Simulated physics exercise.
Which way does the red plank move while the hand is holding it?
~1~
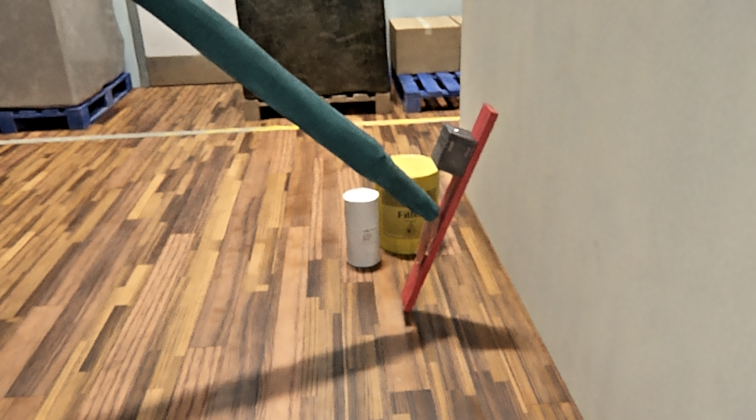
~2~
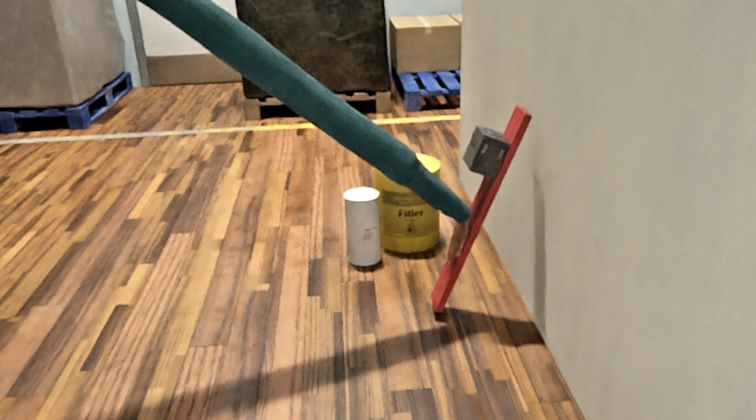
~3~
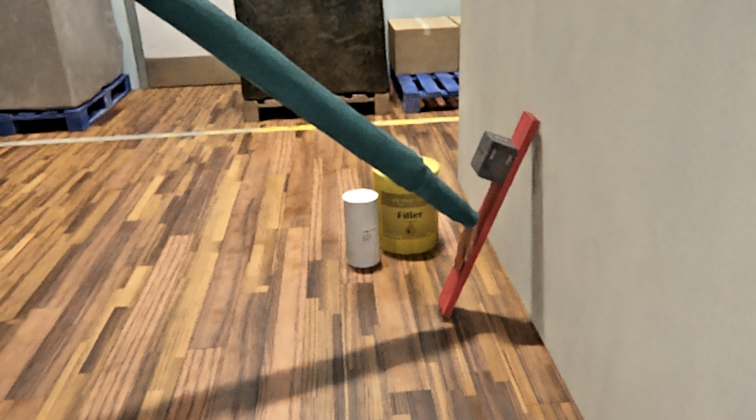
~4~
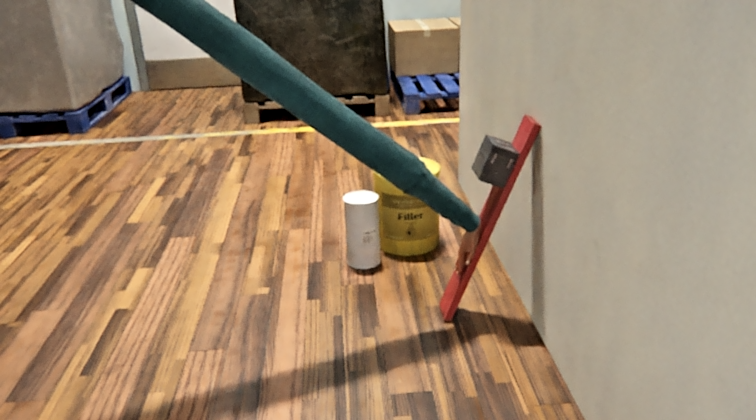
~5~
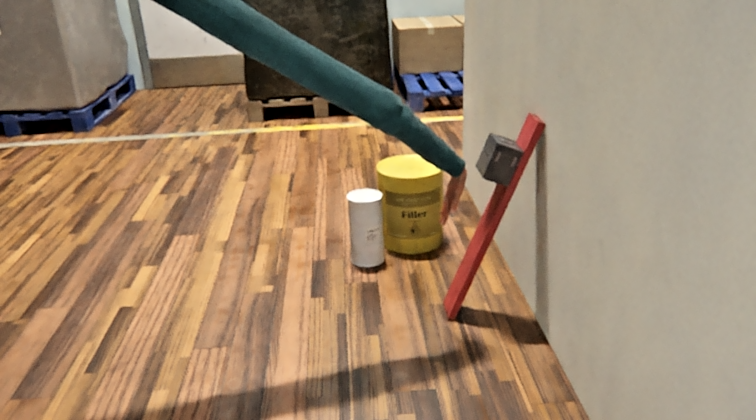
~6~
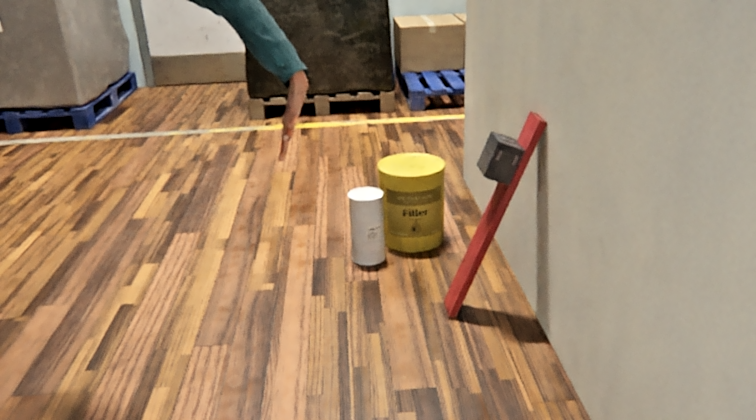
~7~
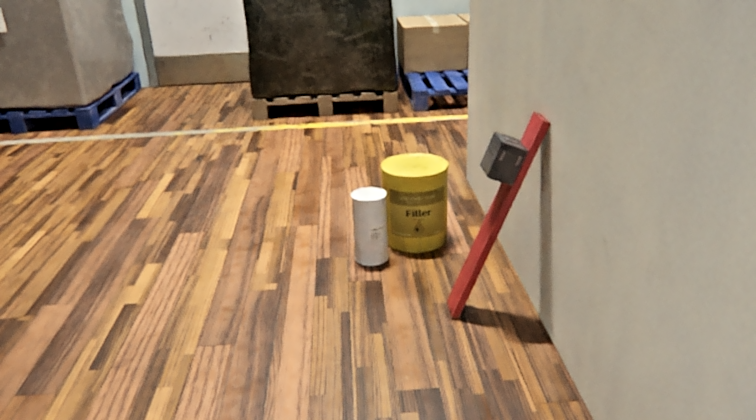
The red plank moves to the right, towards the pale wall.
A red plank with a small dark grey block near its upper end is held at a slant by a teal-sleeved arm, close to a pale wall on the right. The low view looks across a striped wooden floor, with a white canister and a yellow pail of filler standing near the middle and blue pallets at the back. The arm shifts the plank a little to the right until it leans against the wall. Then the hand lets go and draws back to the left, out of view. The plank stays leaning, and the canister and pail remain standing where they were.
